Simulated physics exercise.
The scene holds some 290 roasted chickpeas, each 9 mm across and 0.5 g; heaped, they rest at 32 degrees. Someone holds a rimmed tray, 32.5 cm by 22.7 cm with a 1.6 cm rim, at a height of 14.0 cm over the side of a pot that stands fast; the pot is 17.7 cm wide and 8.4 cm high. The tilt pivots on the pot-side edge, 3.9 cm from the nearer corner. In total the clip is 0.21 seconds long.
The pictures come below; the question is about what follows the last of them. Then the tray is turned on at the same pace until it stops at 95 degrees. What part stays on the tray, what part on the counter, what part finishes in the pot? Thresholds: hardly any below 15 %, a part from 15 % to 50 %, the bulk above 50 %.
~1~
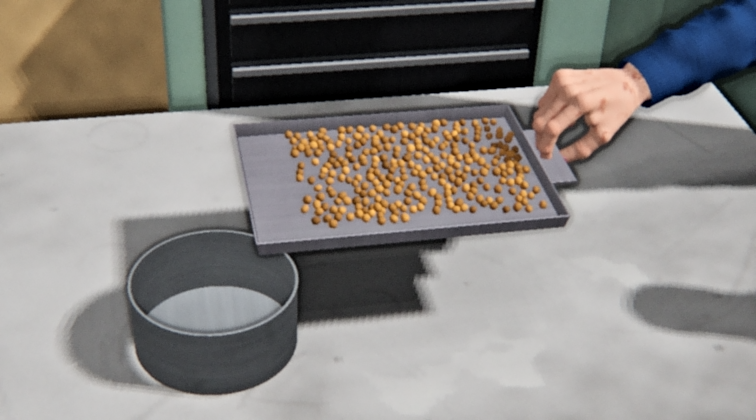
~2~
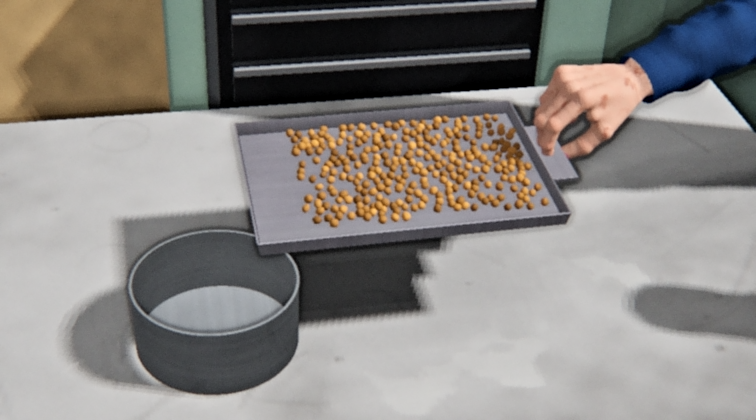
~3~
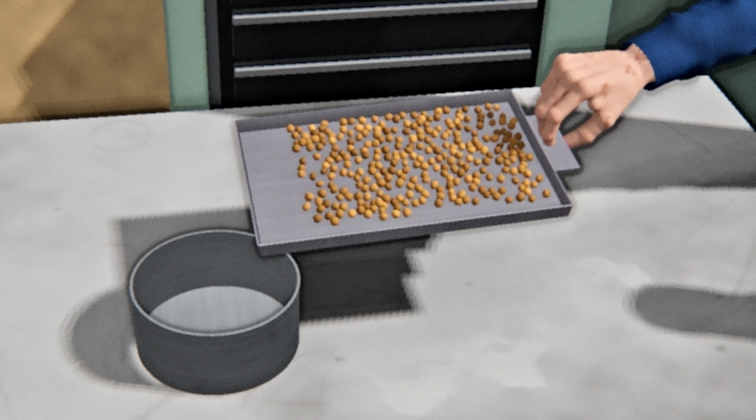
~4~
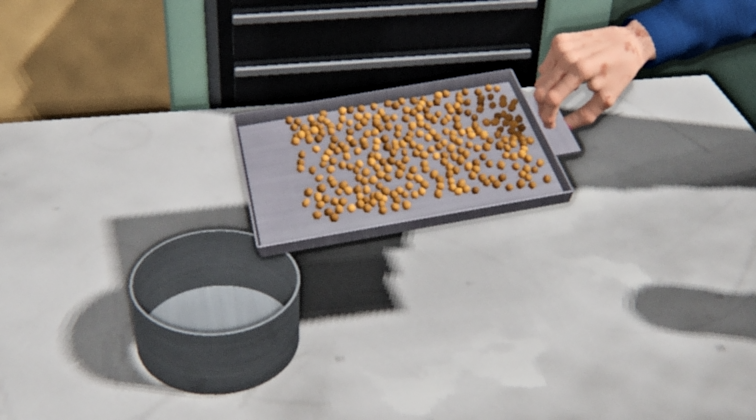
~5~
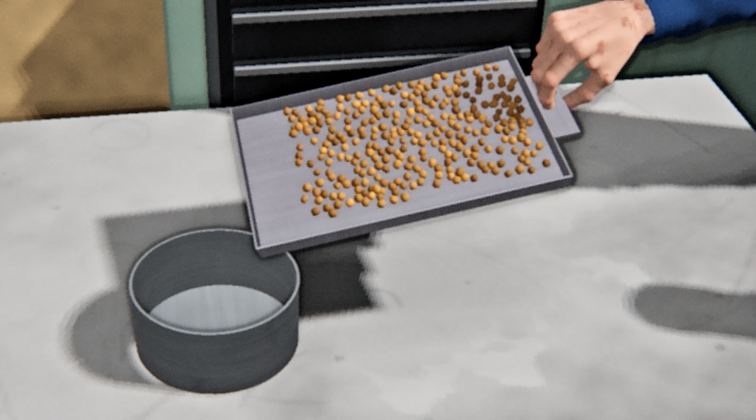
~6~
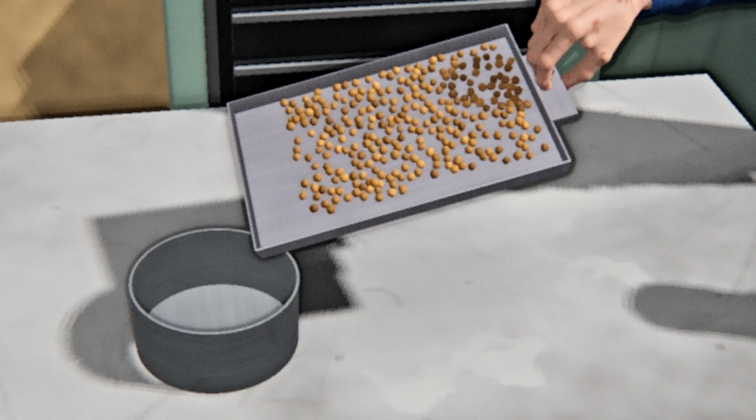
Tray: A minor amount, counter: A minor amount, pot: The greater amount.
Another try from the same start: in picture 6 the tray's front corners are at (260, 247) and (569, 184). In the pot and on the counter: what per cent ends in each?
Pot 60 % / counter 40 %.
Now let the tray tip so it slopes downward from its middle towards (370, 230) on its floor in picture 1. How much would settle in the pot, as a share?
I'd say close to 35 %.
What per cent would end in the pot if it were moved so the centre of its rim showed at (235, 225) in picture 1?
With the pot there, close to 0 per cent.
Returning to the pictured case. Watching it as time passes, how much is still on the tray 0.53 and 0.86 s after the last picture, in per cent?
Around 55 first, about 5 after.
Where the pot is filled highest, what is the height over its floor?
Around 2.5 cm above the floor.
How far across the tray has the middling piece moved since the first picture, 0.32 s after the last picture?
About 9 cm.
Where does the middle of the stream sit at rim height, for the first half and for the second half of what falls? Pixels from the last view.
Roughly (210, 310) to start, and after that (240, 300).
Then, 0.32 s after the last picture, tilt 56 degrees; the tray holds 100 %, the pot 0 %.
Then, 0.53 s after the last picture, tilt 81 degrees; the tray holds 55 %, the pot 20 %.
Then, 0.86 s after the last picture, tilt 95 degrees; the tray holds 5 %, the pot 85 %.
In the end, tray 0 %, counter 5 %, pot 90 %.
